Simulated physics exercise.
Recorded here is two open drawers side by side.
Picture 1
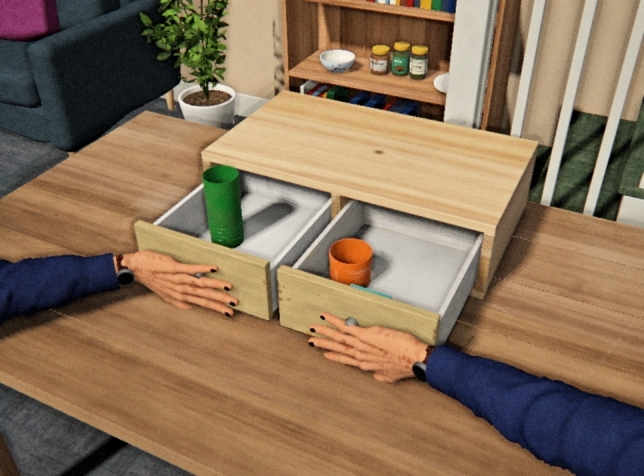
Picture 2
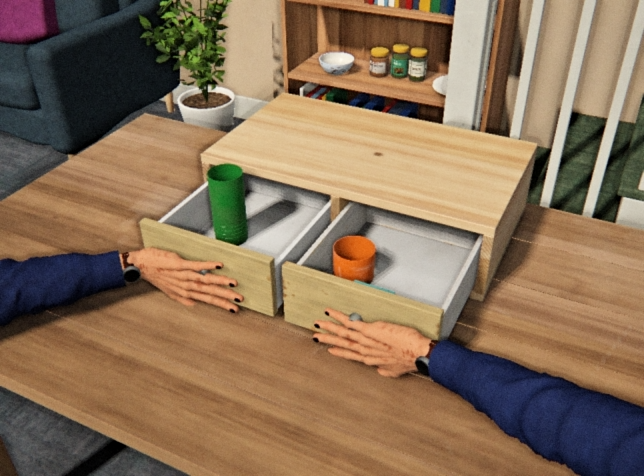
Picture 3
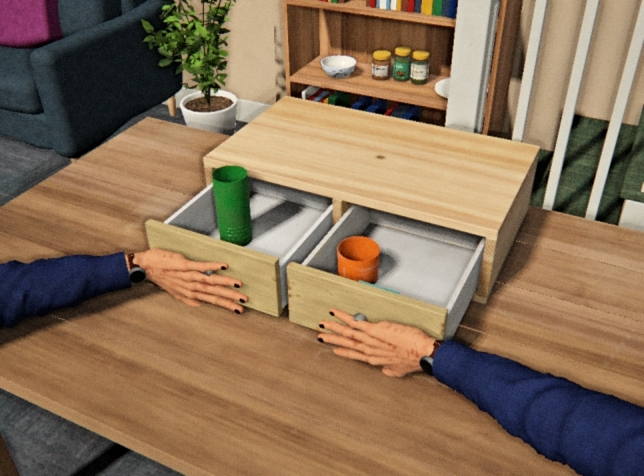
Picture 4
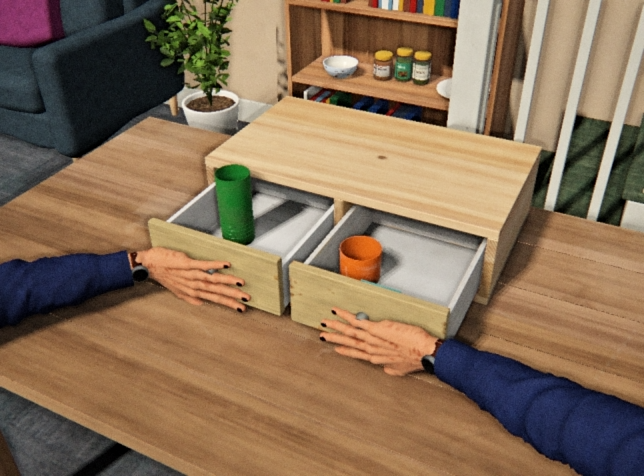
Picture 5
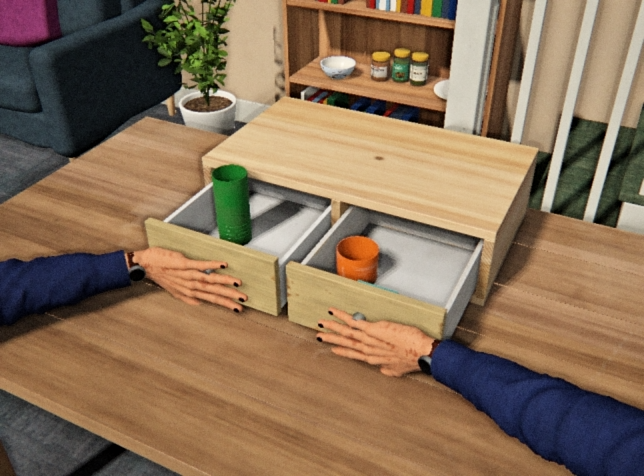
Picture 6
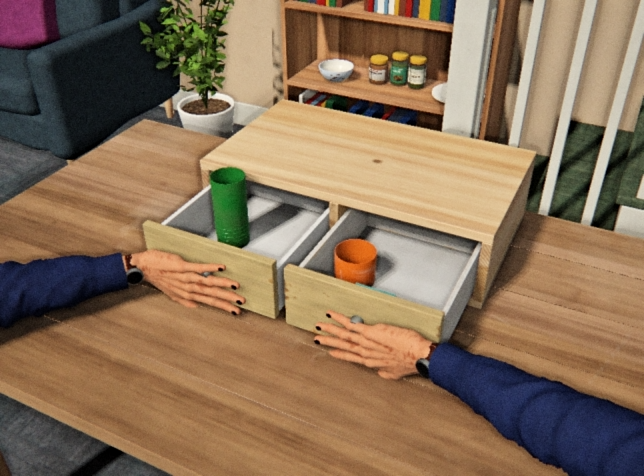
Nothing moved much beyond a slight shift of the view; two hands rested by the fronts of two open drawers, with a green beaker in the left one and an orange beaker in the right.
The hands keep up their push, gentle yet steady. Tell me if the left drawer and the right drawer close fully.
The left drawer gets caught, the right drawer sinks fully in.
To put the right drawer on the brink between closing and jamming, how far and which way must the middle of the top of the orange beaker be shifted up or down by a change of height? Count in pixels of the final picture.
24 pixels, up.
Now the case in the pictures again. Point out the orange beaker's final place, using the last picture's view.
Resting spot: Approximately (399, 207).
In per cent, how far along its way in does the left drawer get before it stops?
It comes to rest at close to 50 per cent, I'd say.
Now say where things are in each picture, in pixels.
In the first frame, left drawer (248, 226) wide open; right drawer (390, 267) wide open; orange beaker (351, 265).
In the second frame, right drawer (393, 264) wide open; green beaker (229, 206).
In the third frame, left drawer (257, 225) wide open.
In the fourth frame, right drawer (399, 264) wide open; chest (373, 186).
In the fifth frame, left drawer (256, 224) wide open.
In the sixth frame, left drawer (254, 226) wide open; right drawer (394, 267) wide open; orange beaker (355, 266).
Then, 0.36 s past the last view, left drawer starting in; right drawer starting in.
Then, 0.60 s past the last view, left drawer about half in; right drawer about half in.
Finally, the left drawer jams; the right drawer closes.
